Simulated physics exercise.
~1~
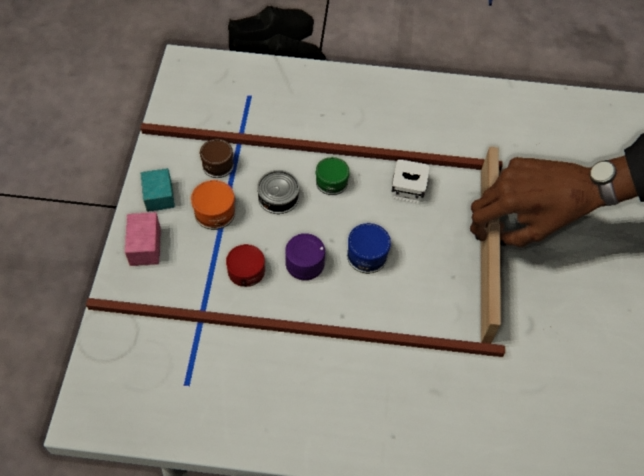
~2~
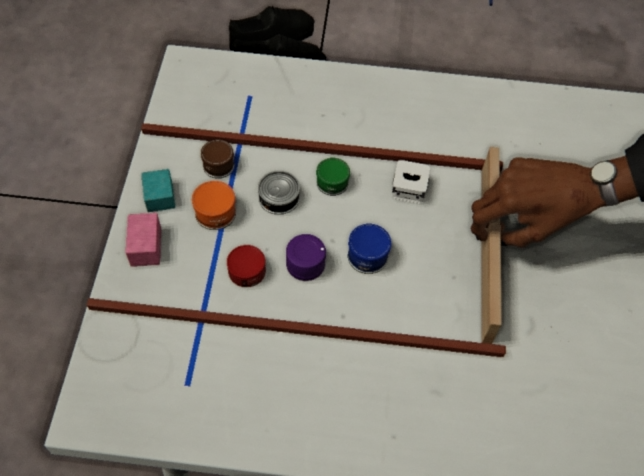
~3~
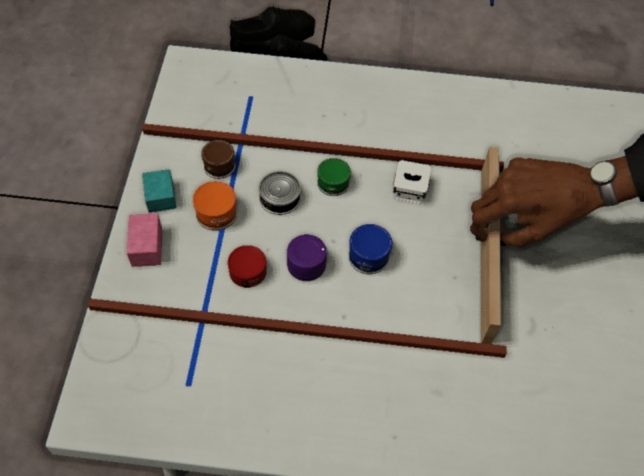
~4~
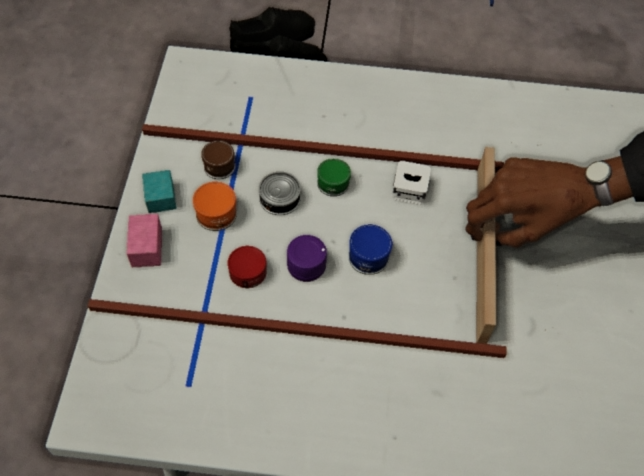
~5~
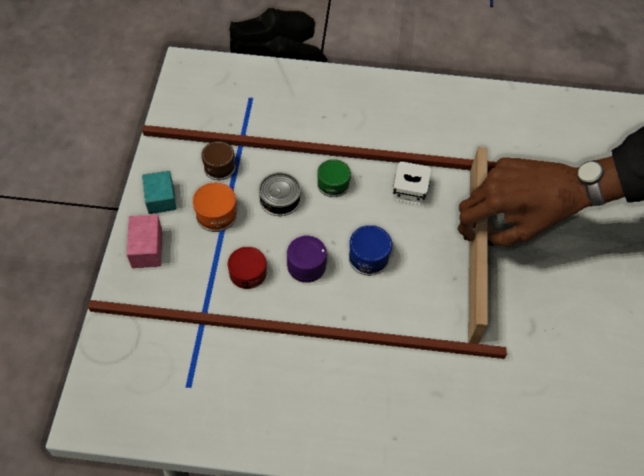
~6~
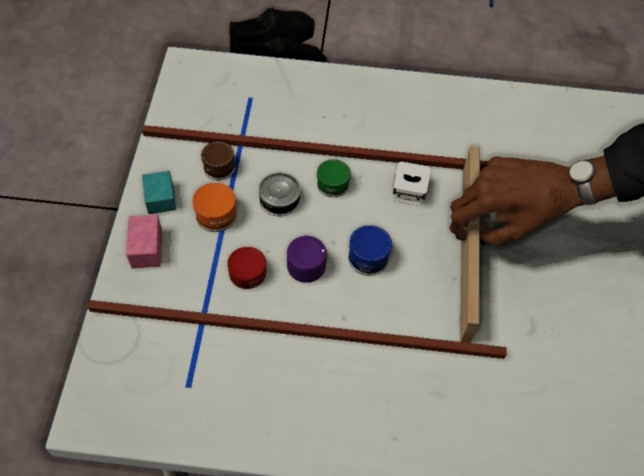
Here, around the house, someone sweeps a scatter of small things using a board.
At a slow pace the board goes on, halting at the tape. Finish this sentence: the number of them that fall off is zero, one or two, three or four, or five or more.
The number of them that fall off is zero.
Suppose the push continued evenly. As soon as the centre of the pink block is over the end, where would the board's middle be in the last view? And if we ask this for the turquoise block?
The pink block puts it at (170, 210), the turquoise block at (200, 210).
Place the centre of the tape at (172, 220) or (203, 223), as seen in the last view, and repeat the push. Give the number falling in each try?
Result, try by try: 2, 0.
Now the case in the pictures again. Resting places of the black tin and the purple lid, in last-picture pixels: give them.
The black tin stops around (208, 193); the purple lid around (194, 259).
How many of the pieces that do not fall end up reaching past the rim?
It's 0.
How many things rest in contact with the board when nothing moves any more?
4 in contact.
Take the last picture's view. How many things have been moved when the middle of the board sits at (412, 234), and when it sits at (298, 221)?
Answer - first 1, then 6.
Soon after, none off yet; turquoise block at rest near (159, 192); pink block at rest near (145, 241); brown tin at rest near (218, 161).
In the end, the number that fall off is zero.
